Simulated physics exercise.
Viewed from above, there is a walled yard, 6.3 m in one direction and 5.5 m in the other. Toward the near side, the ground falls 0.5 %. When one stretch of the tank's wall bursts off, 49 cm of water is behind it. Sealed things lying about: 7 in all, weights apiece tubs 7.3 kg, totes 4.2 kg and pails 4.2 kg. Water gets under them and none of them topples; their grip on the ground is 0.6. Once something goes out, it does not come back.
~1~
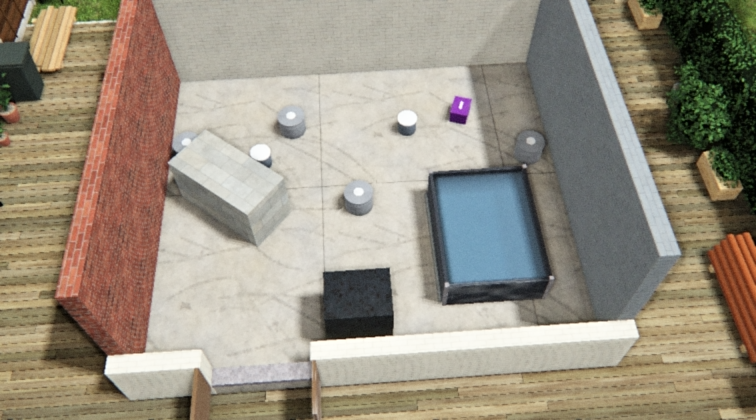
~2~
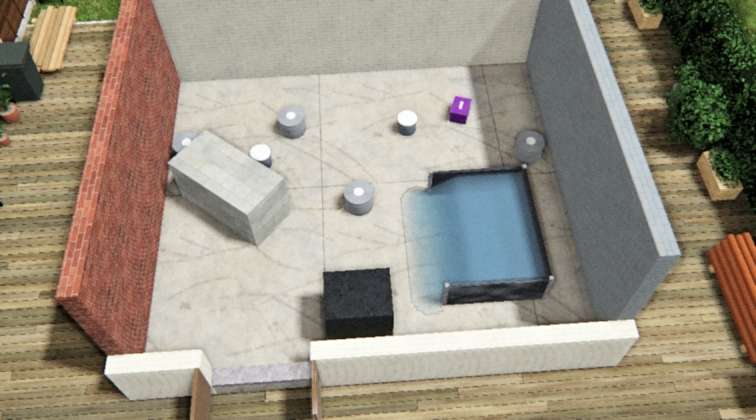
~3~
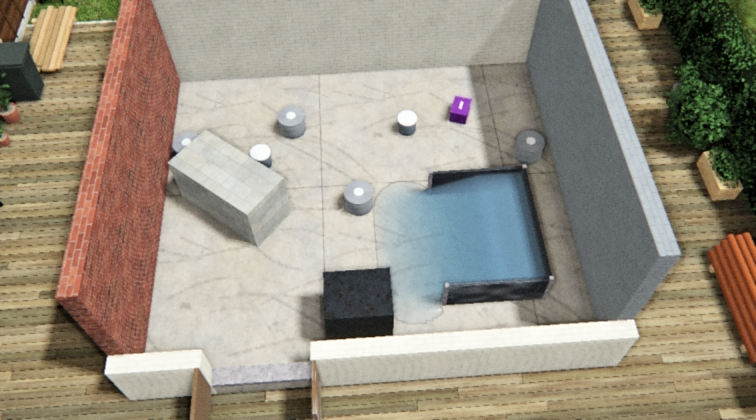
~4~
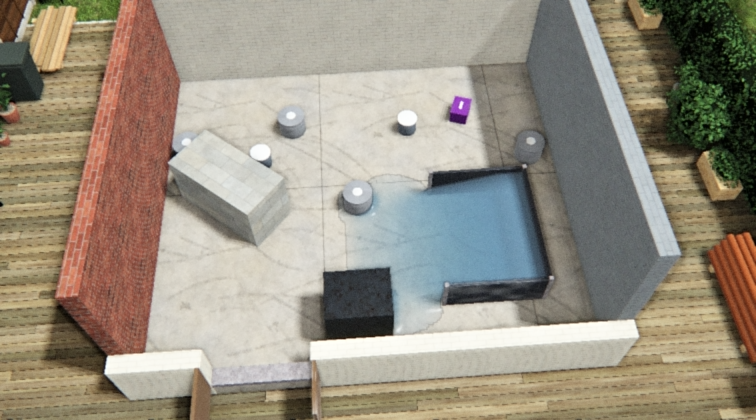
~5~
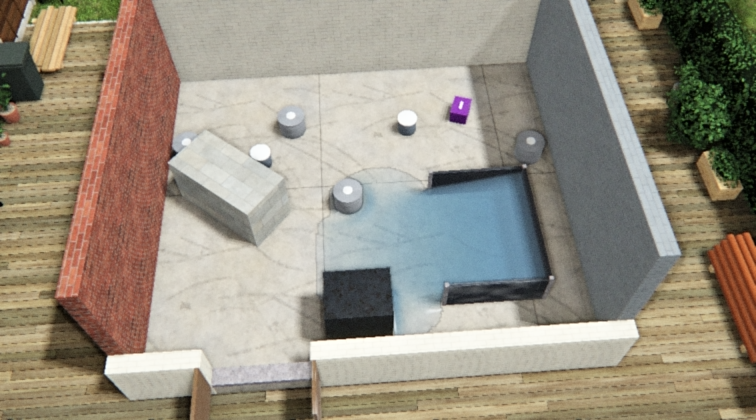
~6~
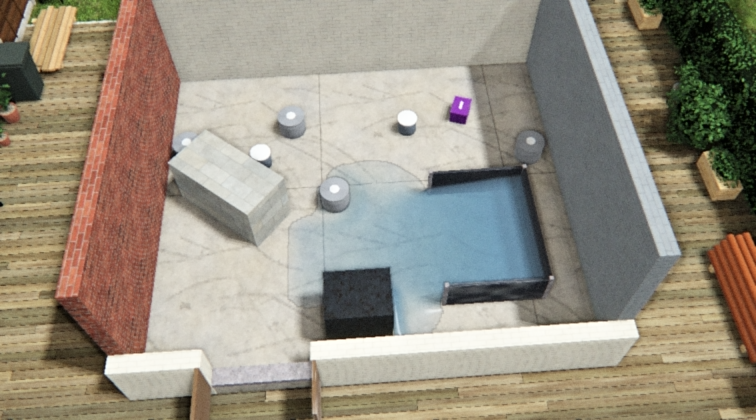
Water poured out through the open left side of a dark-walled tank and spread across the walled yard, flowing around a black block, then nudging one gray round container a little to the left.
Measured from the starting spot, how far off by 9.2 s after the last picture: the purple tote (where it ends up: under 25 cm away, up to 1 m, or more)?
I'd bet it stays anchored there.
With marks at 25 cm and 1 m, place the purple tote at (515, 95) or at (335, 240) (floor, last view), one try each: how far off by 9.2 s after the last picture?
Run one, it remains planted; run two, it gets swept far.
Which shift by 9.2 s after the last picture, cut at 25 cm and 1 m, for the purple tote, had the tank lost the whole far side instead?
Afterwards the purple tote is carried a long way.
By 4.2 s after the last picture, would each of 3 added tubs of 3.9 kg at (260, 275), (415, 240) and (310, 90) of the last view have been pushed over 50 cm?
In turn: Over, past it, short of it.
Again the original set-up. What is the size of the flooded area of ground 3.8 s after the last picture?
Roughly 25 m2.
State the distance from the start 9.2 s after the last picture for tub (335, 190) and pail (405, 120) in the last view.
250 cm and 0 cm, respectively.
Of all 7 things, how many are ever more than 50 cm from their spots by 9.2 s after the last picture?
4.
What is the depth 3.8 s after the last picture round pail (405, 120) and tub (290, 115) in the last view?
Around 0 cm and 3 cm.
Then, 1.2 s after the last picture the purple tote is near (461, 105), 0.0 m from its start, aground; 0 of 7 are out; 1 afloat.
Then, 3.8 s after the last picture the purple tote is near (461, 105), 0.0 m from its start, aground; 0 of 7 are out; 3 afloat.
Then, 6.2 s after the last picture the purple tote is near (461, 105), 0.0 m from its start, aground; 0 of 7 are out; 4 afloat.
Then, 9.2 s after the last picture the purple tote is near (467, 107), 0.1 m from its start, aground; 0 of 7 are out; 1 afloat.
